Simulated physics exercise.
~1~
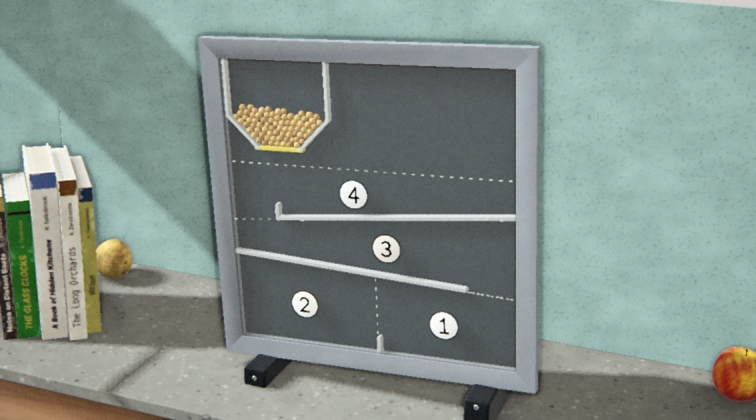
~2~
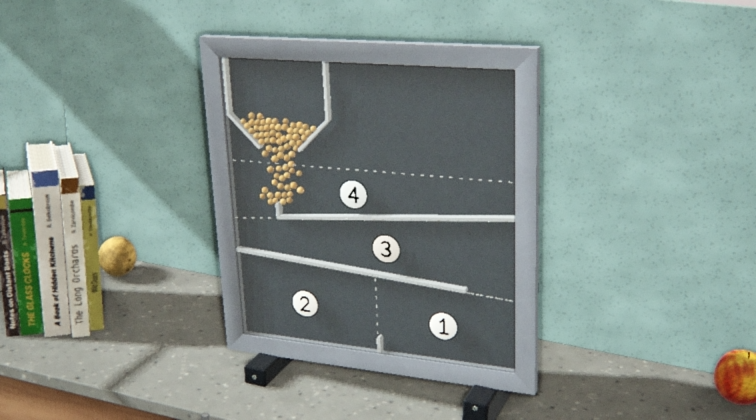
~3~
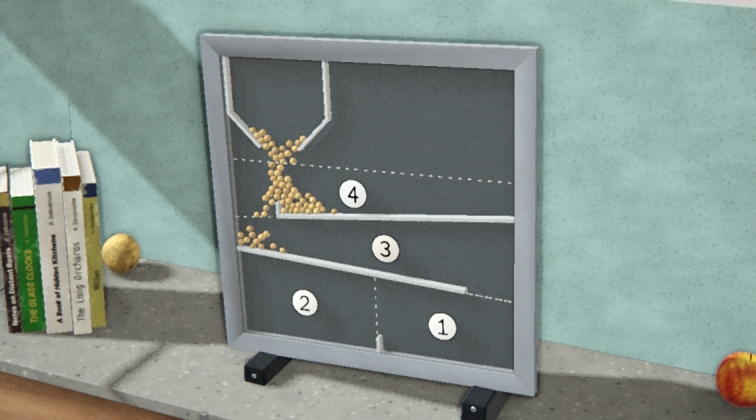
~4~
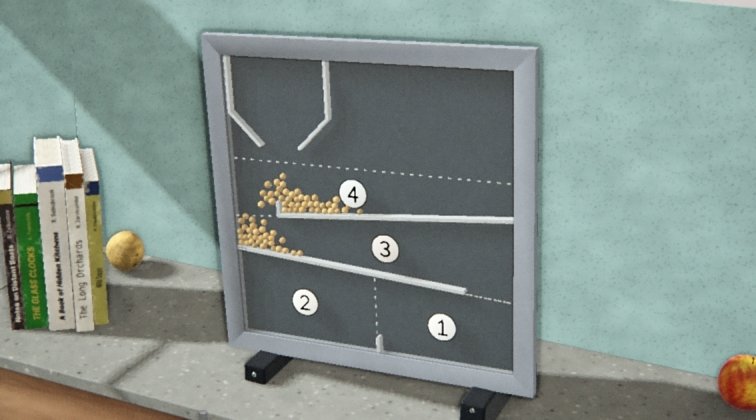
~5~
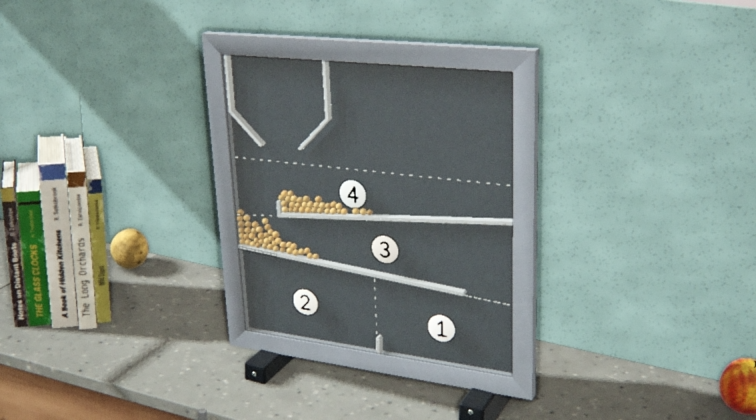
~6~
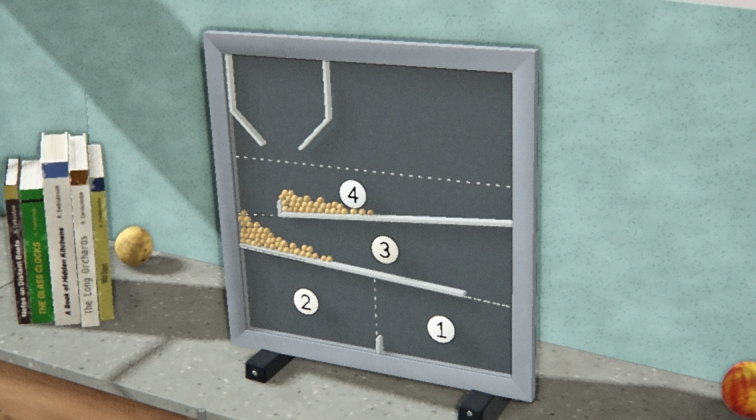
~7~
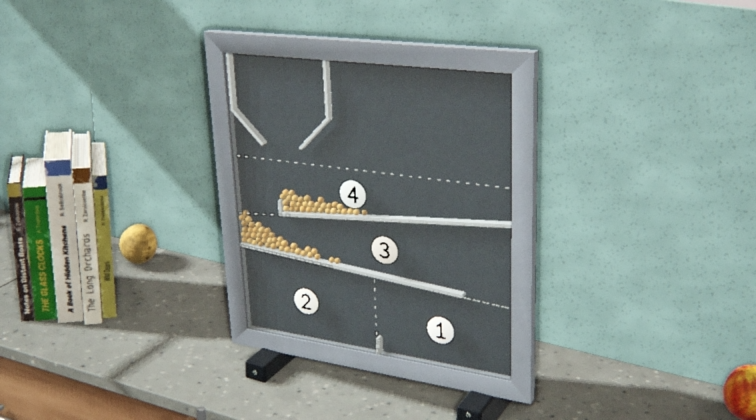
Pale wooden beads poured from the hopper at the upper left of a framed case, piling onto the upper shelf and spilling past its left end onto the sloping shelf below, where they slid a little before both heaps settled, leaving the bottom sections empty.
